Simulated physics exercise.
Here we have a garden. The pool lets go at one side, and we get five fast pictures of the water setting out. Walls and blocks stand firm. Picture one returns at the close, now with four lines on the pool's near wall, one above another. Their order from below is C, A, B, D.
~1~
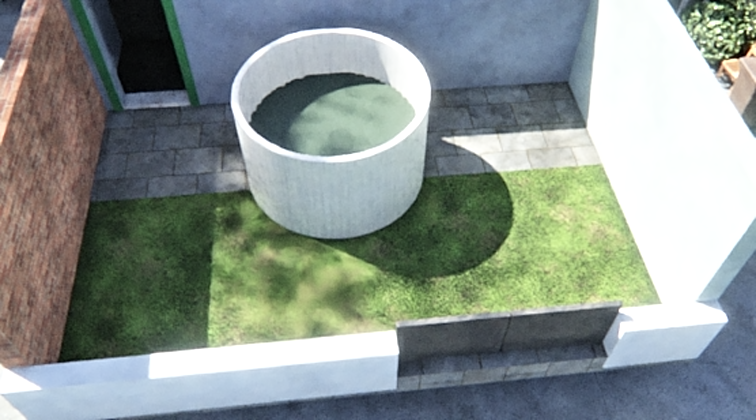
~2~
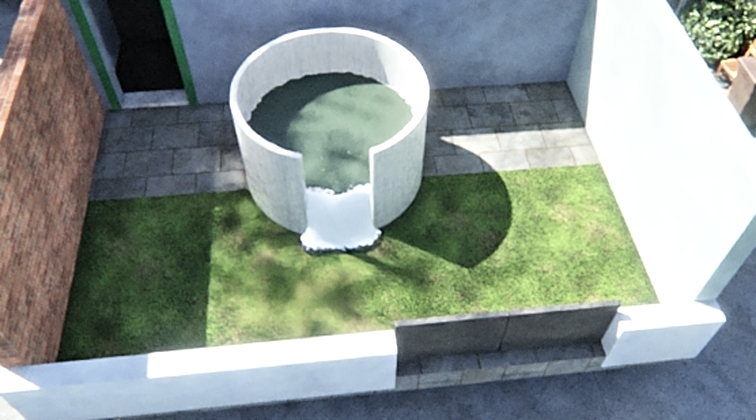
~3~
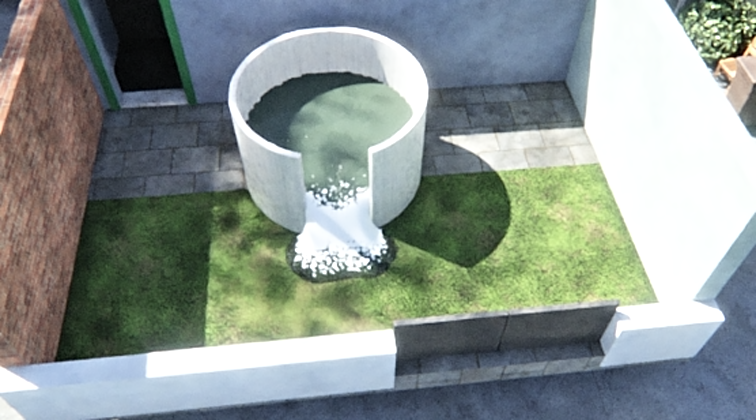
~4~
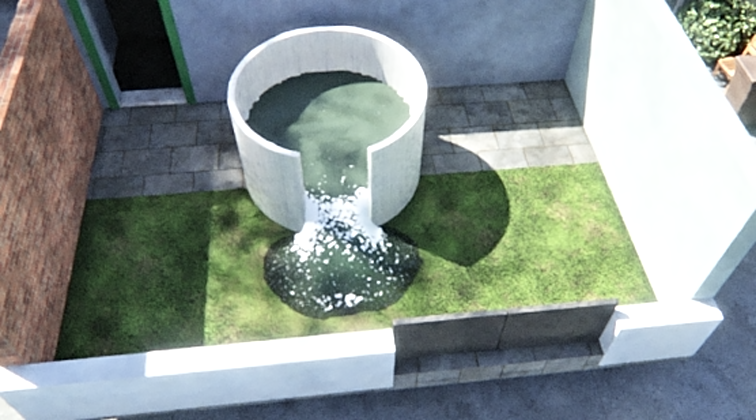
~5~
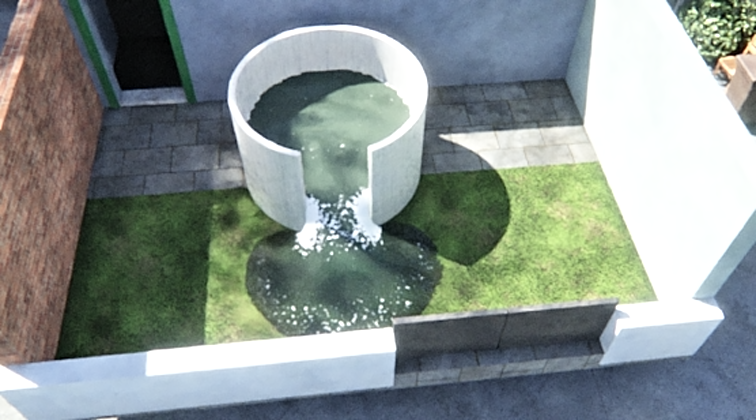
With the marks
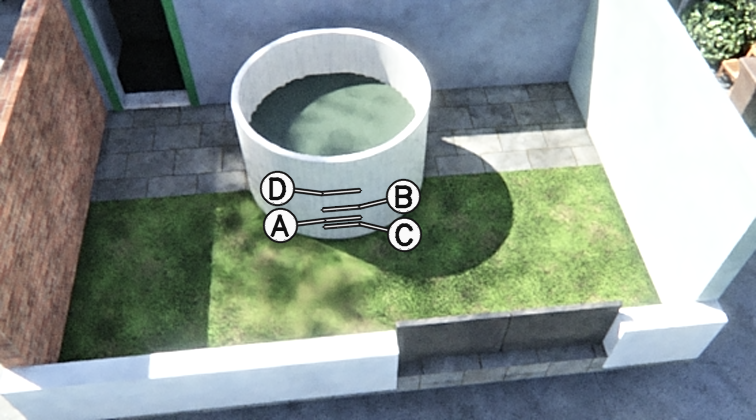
Round white pool opening at the front, dark water gushing out with white foam and spreading in a pool across the lawn.
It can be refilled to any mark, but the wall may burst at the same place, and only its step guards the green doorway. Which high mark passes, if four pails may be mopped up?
Line B.
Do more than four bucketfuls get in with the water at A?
No, not at all.
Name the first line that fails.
It is D.
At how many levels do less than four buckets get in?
Three.
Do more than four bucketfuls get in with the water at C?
No.
On the marked copy, A at (342, 218); B at (341, 208); C at (342, 225); D at (340, 192); from the bottom up C, A, B, D.
Choosing A, nothing gets over.
Choosing B, nothing gets over.
Choosing C, nothing gets over.
Choosing D, about 7 bucketfuls get in.
